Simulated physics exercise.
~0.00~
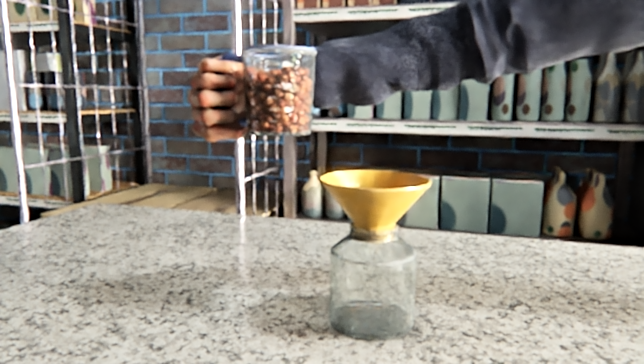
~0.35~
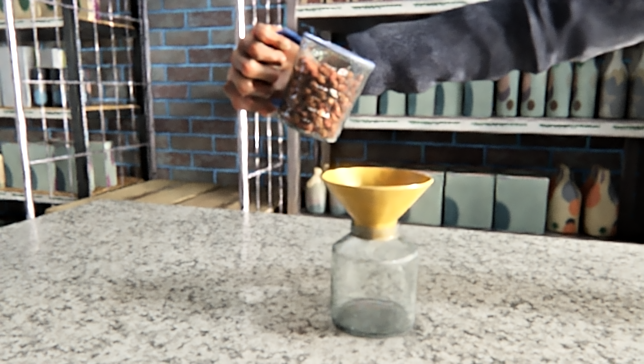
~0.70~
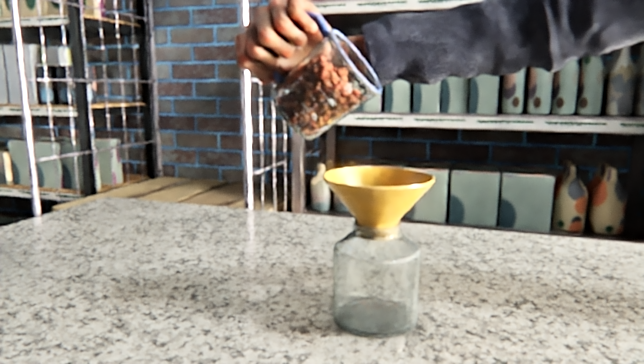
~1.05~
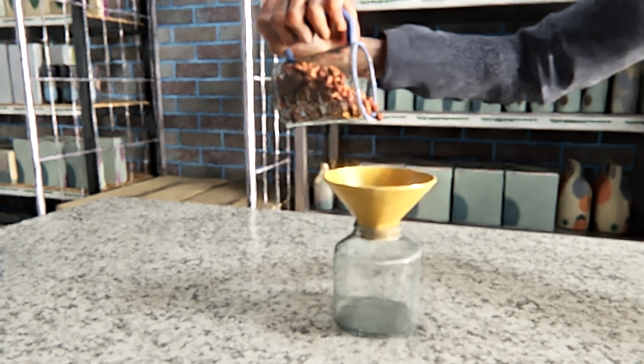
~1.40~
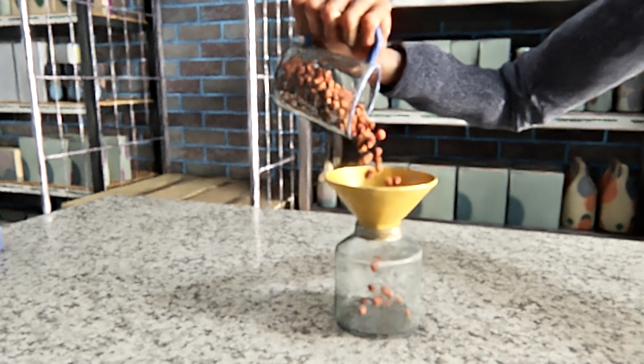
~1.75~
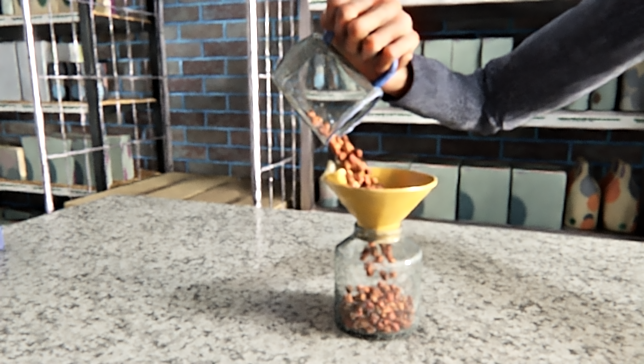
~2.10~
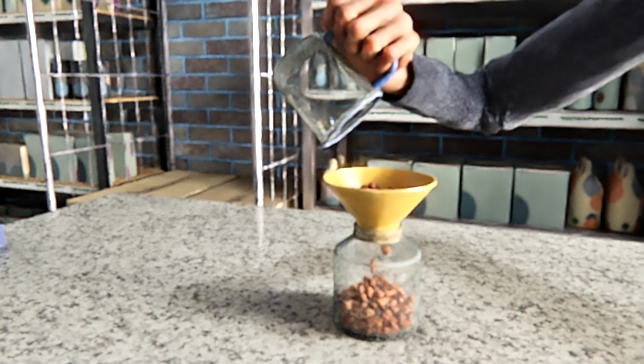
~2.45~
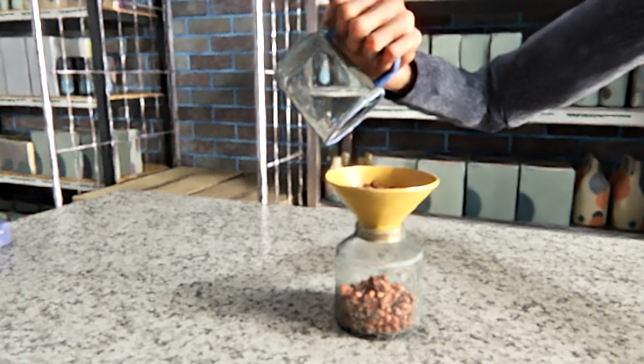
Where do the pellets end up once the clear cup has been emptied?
Most of the pellets end up in the glass jar, while a smaller part stays in the yellow funnel. Hardly any spill onto the counter.
